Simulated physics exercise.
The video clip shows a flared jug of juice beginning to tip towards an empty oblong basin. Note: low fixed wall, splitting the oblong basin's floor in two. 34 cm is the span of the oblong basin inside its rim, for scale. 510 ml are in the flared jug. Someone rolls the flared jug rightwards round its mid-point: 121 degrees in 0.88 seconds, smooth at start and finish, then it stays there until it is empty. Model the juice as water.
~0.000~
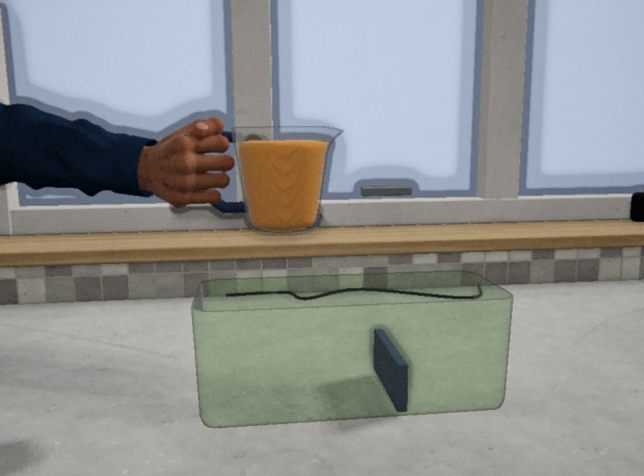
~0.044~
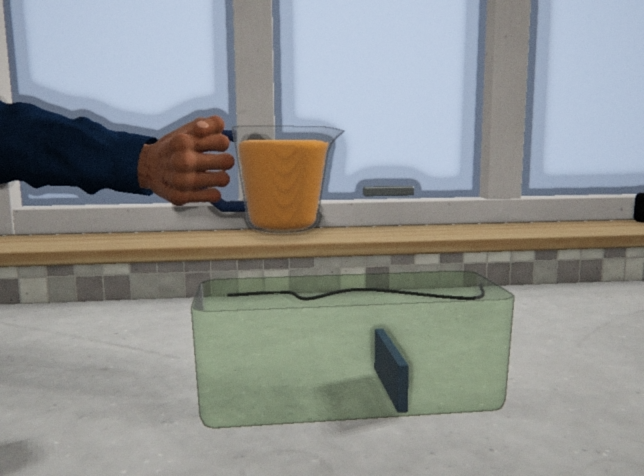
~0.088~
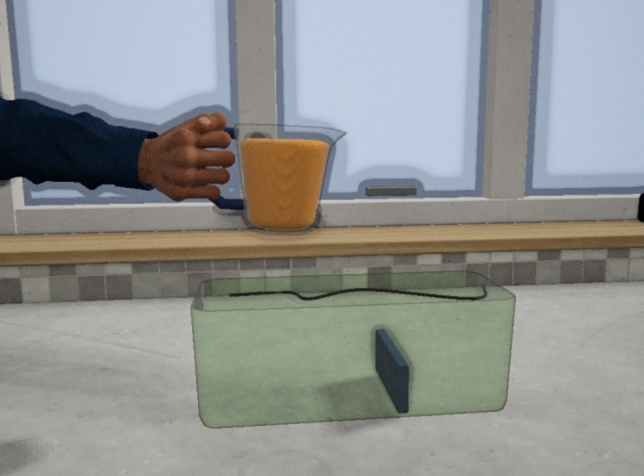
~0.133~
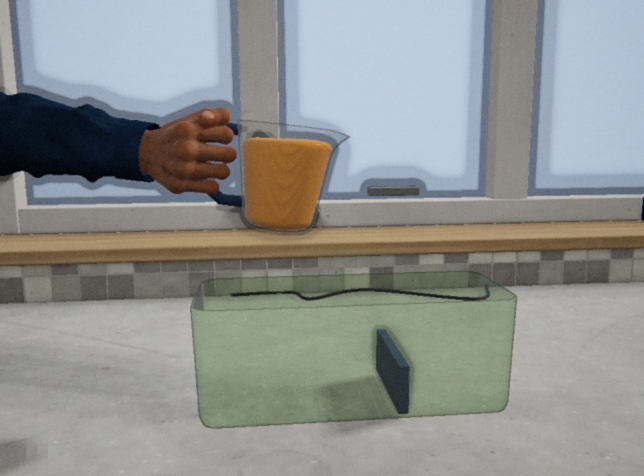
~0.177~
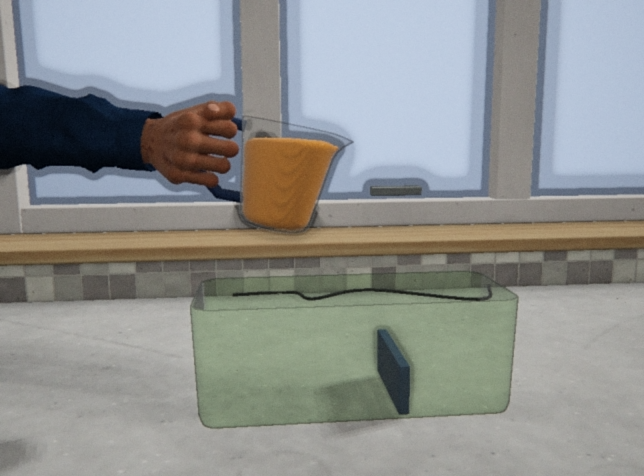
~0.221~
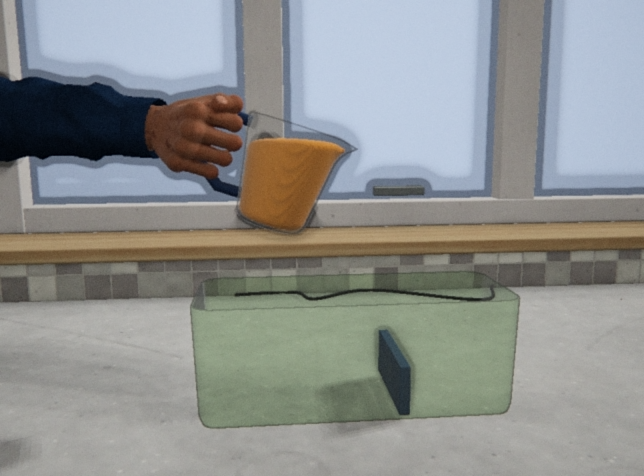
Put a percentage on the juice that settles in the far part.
Roughly 43 per cent ends up there.
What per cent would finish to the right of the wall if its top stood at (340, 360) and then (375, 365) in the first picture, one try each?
Try 1: 95 %; try 2: 70 %.
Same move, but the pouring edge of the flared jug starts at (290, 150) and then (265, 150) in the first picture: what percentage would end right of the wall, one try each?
The first try gives around 5 percent, the second around 5 percent.
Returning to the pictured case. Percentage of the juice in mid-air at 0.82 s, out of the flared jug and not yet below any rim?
About 6 percent.
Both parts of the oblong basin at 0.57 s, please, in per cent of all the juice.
About 1 left, about 18 right.
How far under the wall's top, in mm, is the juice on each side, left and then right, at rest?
About 44 mm left, about 40 mm right.
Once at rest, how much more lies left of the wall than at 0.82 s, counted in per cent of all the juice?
I'd say near 9 percent.
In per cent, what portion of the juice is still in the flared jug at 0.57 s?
I'd estimate some 56 % remains.
By 0.57 s the tilt is 87° and 55 per cent is still to pour, 1 is left of the wall and 17 right of it.
By 0.82 s the tilt is 120° and 3 per cent is still to pour, 48 is left of the wall and 43 right of it.
By 1.09 s the tilt is 121° and 0 per cent is still to pour, 56 is left of the wall and 43 right of it.
By 1.38 s the tilt is 121° and 0 per cent is still to pour, 57 is left of the wall and 43 right of it.
At rest 57 per cent lies left of the wall, 43 right of it and 1 outside.
